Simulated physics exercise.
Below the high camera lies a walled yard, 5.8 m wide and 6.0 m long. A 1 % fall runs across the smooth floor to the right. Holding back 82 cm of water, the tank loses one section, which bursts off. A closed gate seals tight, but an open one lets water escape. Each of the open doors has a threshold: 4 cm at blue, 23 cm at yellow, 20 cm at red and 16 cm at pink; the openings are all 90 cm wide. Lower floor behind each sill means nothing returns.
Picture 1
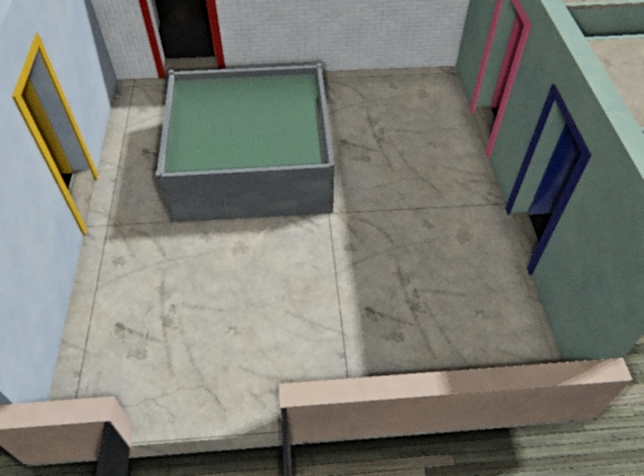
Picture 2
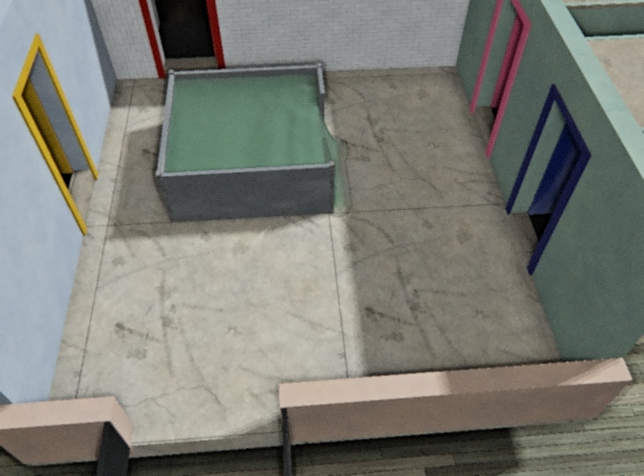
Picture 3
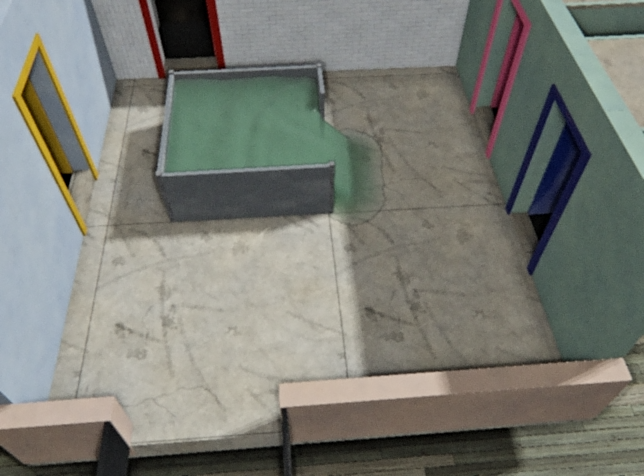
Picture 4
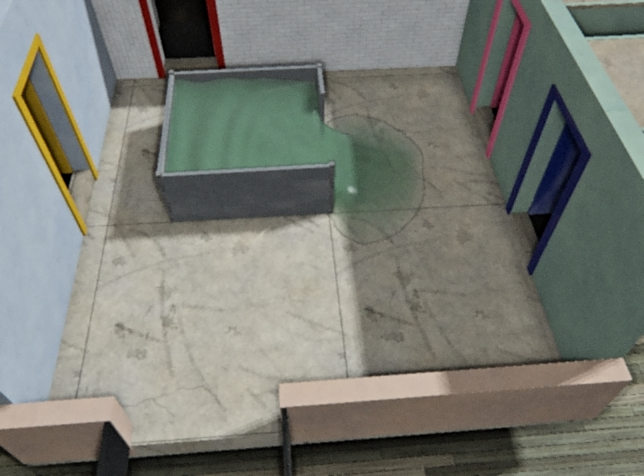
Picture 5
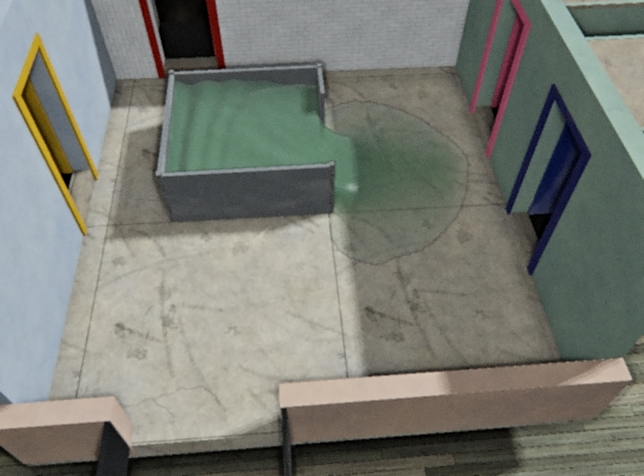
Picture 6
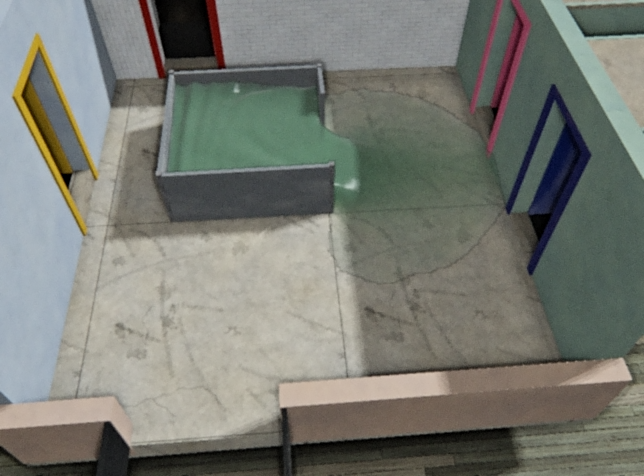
Green water pours through a gap that opens in the right side of a grey, square tank, in a walled yard seen from high above by a still camera. The tank stands near the white brick back wall with its red doorway, between a yellow doorway on the left and pink and blue ones on the right. The water spreads rightward in a widening, thinning, rounded sheet across the floor, while ripples cross the tank and its level lowers slightly.
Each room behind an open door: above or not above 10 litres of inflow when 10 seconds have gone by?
At the end, blue door: More than stated, yellow door: Less than stated, red door: Less than stated, pink door: More than stated.
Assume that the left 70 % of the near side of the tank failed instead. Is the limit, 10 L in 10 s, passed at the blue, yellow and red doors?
Then it goes blue too high, yellow fine, red fine.
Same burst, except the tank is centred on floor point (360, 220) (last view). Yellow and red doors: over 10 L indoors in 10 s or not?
Then: Yellow not over, red below.
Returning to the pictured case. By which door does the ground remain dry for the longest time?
The yellow door.
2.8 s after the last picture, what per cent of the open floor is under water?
Some 60 per cent of it.
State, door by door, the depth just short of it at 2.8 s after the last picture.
In cm: Blue 17, yellow 0, red 0, pink 23.
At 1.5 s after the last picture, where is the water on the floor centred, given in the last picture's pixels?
Its balance point sits around (356, 177).
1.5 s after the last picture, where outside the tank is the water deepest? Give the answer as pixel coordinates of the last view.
Roughly pixel (571, 390).
Then, 0.7 s after the last picture water covers 35 % of the floor and is deepest (48 cm) near (499, 189); blue door 26 cm at the sill, 38 L in, yellow door not reached, red door not reached, pink door 37 cm at the sill, 58 L in.
Then, 1.5 s after the last picture water covers 35 % of the floor and is deepest (57 cm) near (571, 390); blue door 25 cm at the sill, 169 L in, yellow door not reached, red door not reached, pink door 36 cm at the sill, 165 L in.
Then, 2.8 s after the last picture water covers 60 % of the floor and is deepest (32 cm) near (566, 375); blue door 17 cm at the sill, 302 L in, yellow door not reached, red door not reached, pink door 23 cm at the sill, 250 L in.
Then, 5.3 s after the last picture water covers 95 % of the floor and is deepest (19 cm) near (571, 390); blue door 13 cm at the sill, 410 L in, yellow door 9 cm at the sill, 0 L in, red door 5 cm at the sill, 0 L in, pink door 13 cm at the sill, 271 L in.
Then, 9.3 s after the last picture water covers 100 % of the floor and is deepest (14 cm) near (61, 428); blue door 10 cm at the sill, 491 L in, yellow door 12 cm at the sill, 0 L in, red door 11 cm at the sill, 0 L in, pink door 8 cm at the sill, 272 L in.
